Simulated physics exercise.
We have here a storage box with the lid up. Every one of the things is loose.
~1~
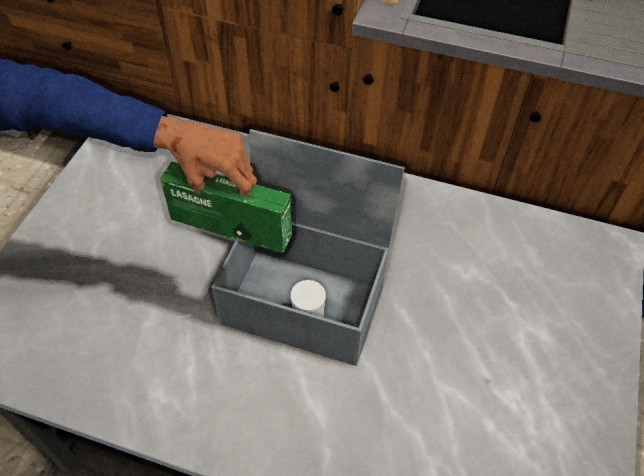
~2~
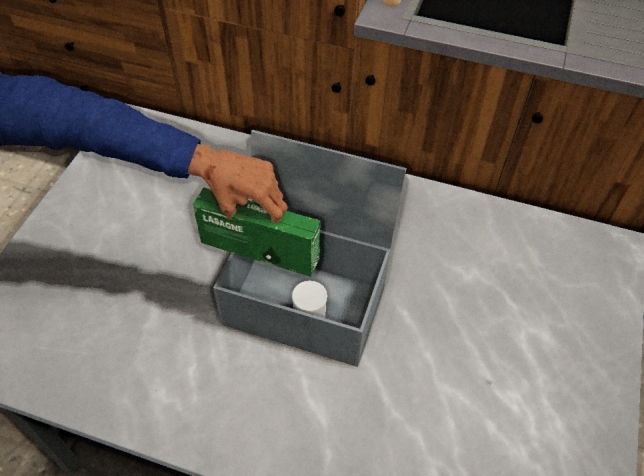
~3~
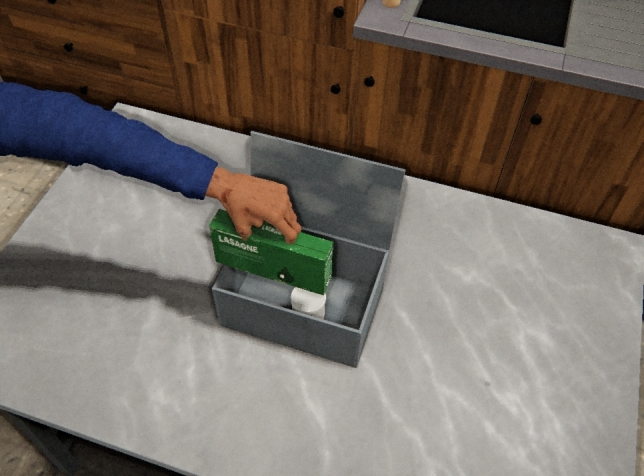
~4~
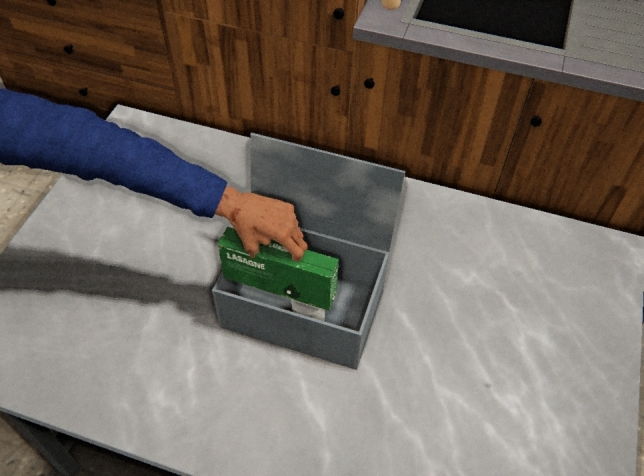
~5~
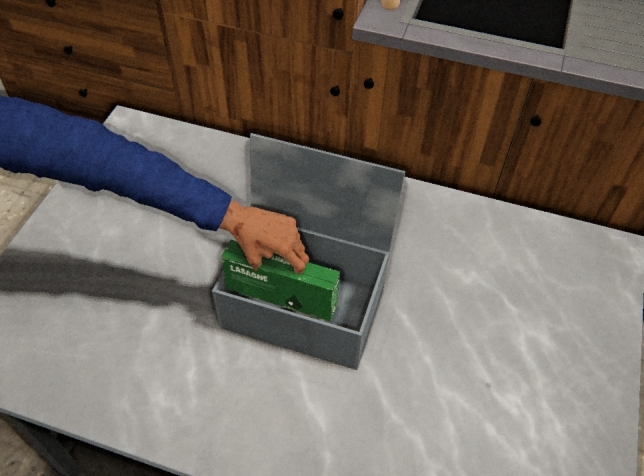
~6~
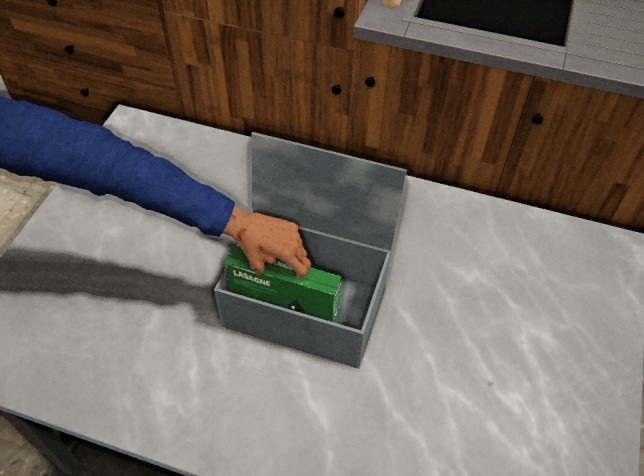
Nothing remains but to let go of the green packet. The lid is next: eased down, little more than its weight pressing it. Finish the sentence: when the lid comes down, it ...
... cannot close.
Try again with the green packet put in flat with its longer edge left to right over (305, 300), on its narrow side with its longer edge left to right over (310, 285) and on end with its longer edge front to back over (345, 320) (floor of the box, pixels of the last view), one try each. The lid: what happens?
The lid goes all the way down the first time, goes all the way down the second time and stays partly open the third time.
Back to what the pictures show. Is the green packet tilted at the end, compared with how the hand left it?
Result: The green packet leans over.
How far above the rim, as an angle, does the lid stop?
Measured angle - around 14°.
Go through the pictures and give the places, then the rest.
Still above its spot; green packet (228, 208); white tin (308, 307), in the first picture.
Still above its spot; green packet (258, 232); white tin (310, 307), in the second picture.
Still above its spot; green packet (272, 252), in the third picture.
Still above its spot; green packet (279, 269), in the fourth picture.
Still above its spot; green packet (281, 281), in the fifth picture.
Put in, still held; green packet (283, 285), in the sixth picture.
Then, 1.20 s past the last view, lid starting down; green packet rocked 22° from its first pose near (277, 294).
Then, 1.70 s past the last view, lid 48° above the rim; green packet rocked 23° from its first pose near (277, 294).
Then, 2.90 s past the last view, lid 17° above the rim; green packet rocked 51° from its first pose near (279, 292).
Finally, lid 15° above the rim; down or leaning hard in the box, green packet; white tin still in place. Final places as the last picture's camera would see them, green packet near (280, 290).
